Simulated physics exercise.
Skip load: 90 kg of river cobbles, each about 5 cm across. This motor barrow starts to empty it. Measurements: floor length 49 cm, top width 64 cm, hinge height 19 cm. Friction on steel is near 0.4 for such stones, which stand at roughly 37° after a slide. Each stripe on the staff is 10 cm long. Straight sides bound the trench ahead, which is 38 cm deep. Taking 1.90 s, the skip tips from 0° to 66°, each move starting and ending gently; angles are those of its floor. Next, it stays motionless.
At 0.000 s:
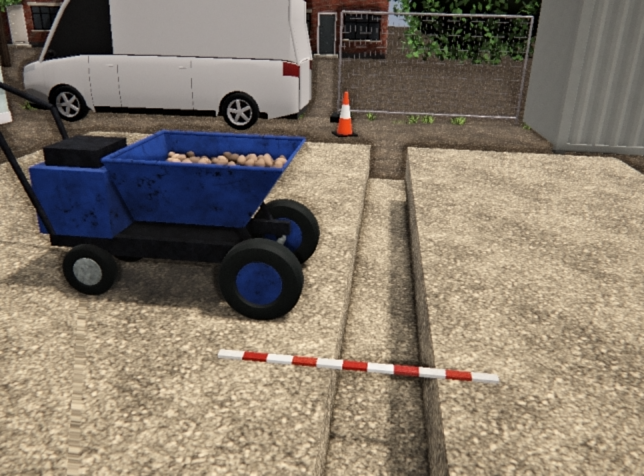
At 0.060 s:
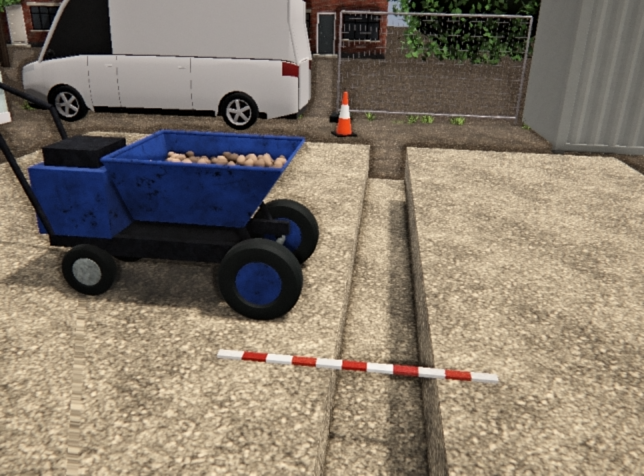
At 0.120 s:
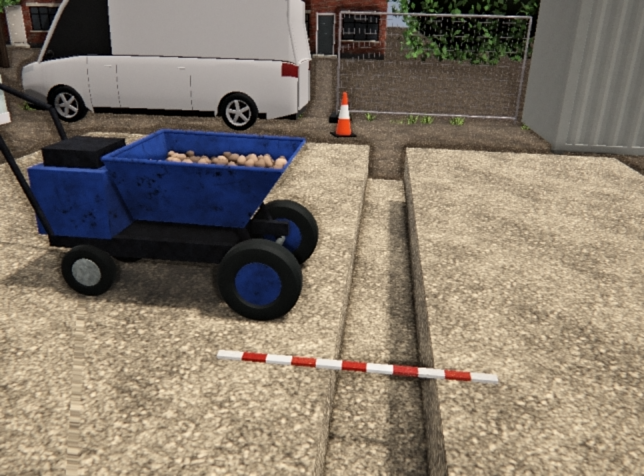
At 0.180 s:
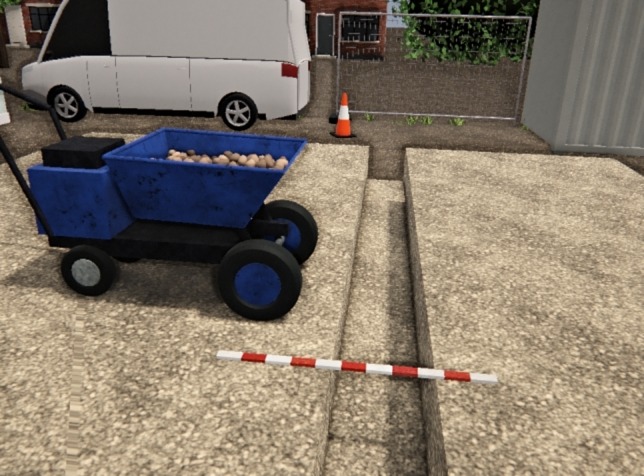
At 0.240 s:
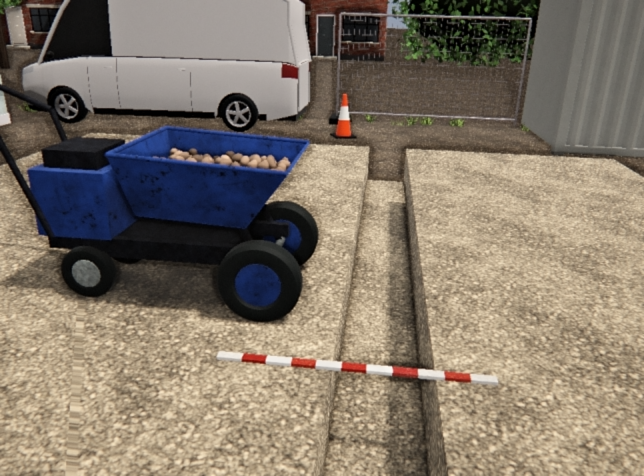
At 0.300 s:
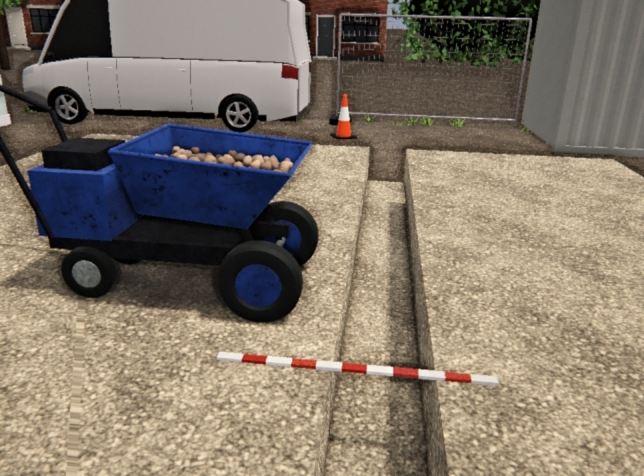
On a gravelly yard with a parked white van and an orange cone behind, a blue motor barrow loaded with rounded stones stands left of a trench crossed by a red-and-white staff, its skip tilting very slightly forward.
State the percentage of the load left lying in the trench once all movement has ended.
The share left there is about 74 per cent.
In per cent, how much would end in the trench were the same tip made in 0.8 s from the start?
Near 55 per cent.
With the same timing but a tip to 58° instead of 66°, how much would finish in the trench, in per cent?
Then about 35 per cent.
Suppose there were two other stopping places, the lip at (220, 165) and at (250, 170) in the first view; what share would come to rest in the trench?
I'd expect close to 80 per cent at the first and 80 per cent at the second.
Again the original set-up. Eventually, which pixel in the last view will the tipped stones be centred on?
Their middle is at about (394, 354).
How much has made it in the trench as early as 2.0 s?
At that moment: Approx. 25 %.
After 1.4 s the floor is at 56°; 100 % in the skip; the foremost stones are at (362, 221).
After 2.0 s the floor is at 66°; 73 % in the skip, 24 % in the trench, 3 % past the trench; the foremost stones are at (455, 310).
After 2.3 s the floor is at 66°; 49 % in the skip, 42 % in the trench, 9 % past the trench; the foremost stones are at (499, 303).
After 4.3 s the floor is at 66°; 16 % in the skip, 74 % in the trench, 10 % past the trench; the foremost stones are at (512, 302).
